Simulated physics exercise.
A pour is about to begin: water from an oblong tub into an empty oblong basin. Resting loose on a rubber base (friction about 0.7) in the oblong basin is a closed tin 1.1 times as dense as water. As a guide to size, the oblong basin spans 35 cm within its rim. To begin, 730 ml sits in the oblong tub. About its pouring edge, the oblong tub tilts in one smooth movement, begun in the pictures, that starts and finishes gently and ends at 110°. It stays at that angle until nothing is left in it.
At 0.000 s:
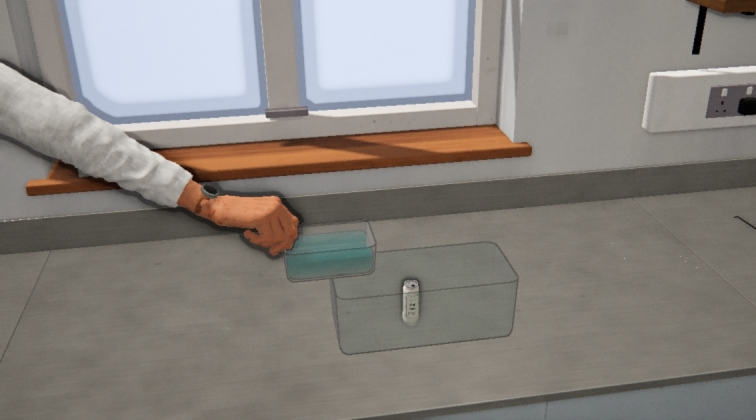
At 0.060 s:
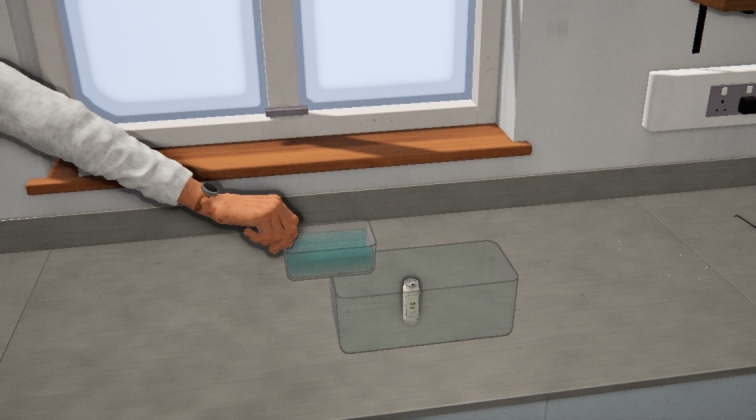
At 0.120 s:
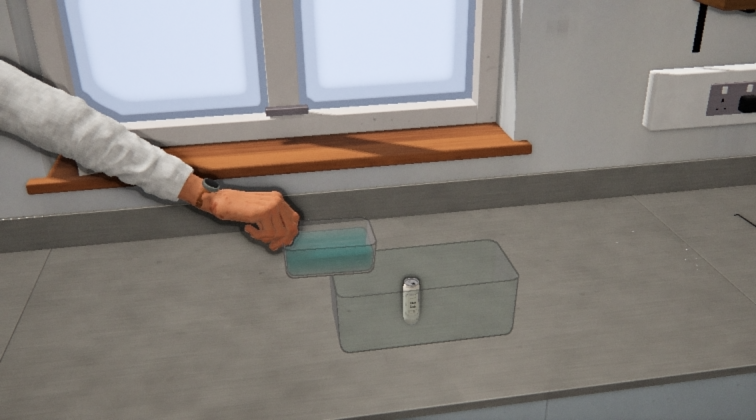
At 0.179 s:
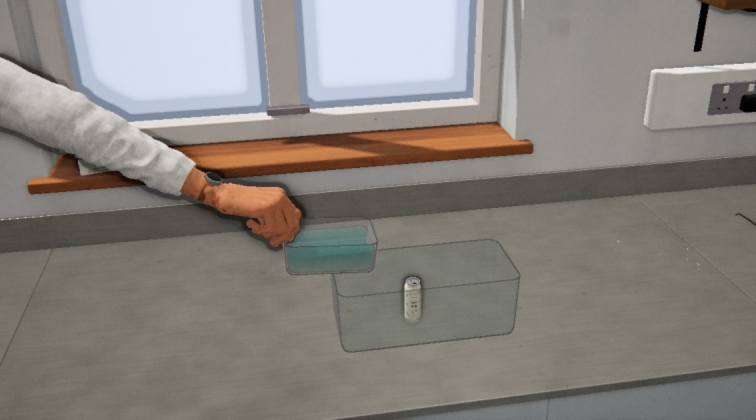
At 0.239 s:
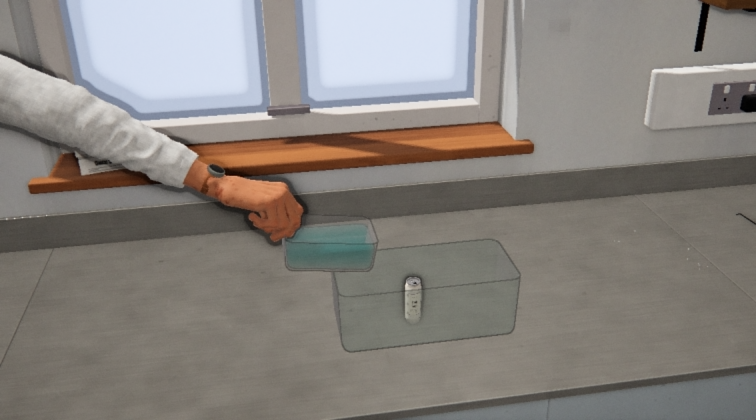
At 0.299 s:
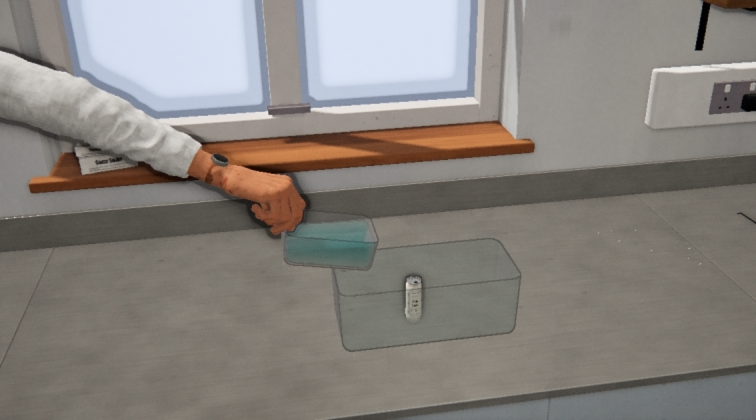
On a grey worktop below a window, a hand reaching from the left holds a small clear tub of blue-green water beside a larger, empty clear basin with a small metallic object at its front. The tub stays almost level at first, then tilts slightly to the right, its left end rising.
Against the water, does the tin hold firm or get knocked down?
It holds firm.
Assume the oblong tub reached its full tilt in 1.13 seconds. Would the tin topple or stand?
The tin stays on its base.
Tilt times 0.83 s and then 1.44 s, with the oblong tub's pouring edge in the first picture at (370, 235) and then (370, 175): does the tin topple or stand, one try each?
In the first try it remains standing; in the second it remains standing.
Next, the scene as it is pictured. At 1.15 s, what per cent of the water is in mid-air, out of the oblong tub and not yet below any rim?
Close to 7 %.
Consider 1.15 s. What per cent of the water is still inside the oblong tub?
Close to 6 in a hundred.
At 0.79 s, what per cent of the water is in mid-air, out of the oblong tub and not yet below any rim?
40 %.
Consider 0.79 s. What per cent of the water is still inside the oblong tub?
Roughly 38 %.
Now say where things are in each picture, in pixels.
The first picture shows tilt 0°; pouring edge (372, 233); surface from (284, 249) to (370, 240); the oblong basin's rim runs from (332, 278) to (507, 261); the tin's top is at (411, 285).
The second picture shows tilt 0°; pouring edge (372, 232); surface from (284, 247) to (370, 239).
The third picture shows tilt 2°; pouring edge (372, 231); surface from (284, 245) to (370, 237).
The fourth picture shows tilt 4°; pouring edge (374, 231); surface from (285, 243) to (371, 235).
The fifth picture shows tilt 7°; pouring edge (374, 231); surface from (285, 240) to (372, 234).
The sixth picture shows tilt 11°; pouring edge (374, 230); surface from (285, 236) to (372, 231).
After 0.79 s the tilt is 63° and 38 per cent is still to pour; the tin stands where it began.
After 1.15 s the tilt is 99° and 6 per cent is still to pour; the tin stands where it began.
After 1.53 s the tilt is 110° and 0 per cent is still to pour; the tin stands where it began.
After 1.94 s the tilt is 110° and 0 per cent is still to pour; the tin stands where it began.
In the end the tin stands where it began.
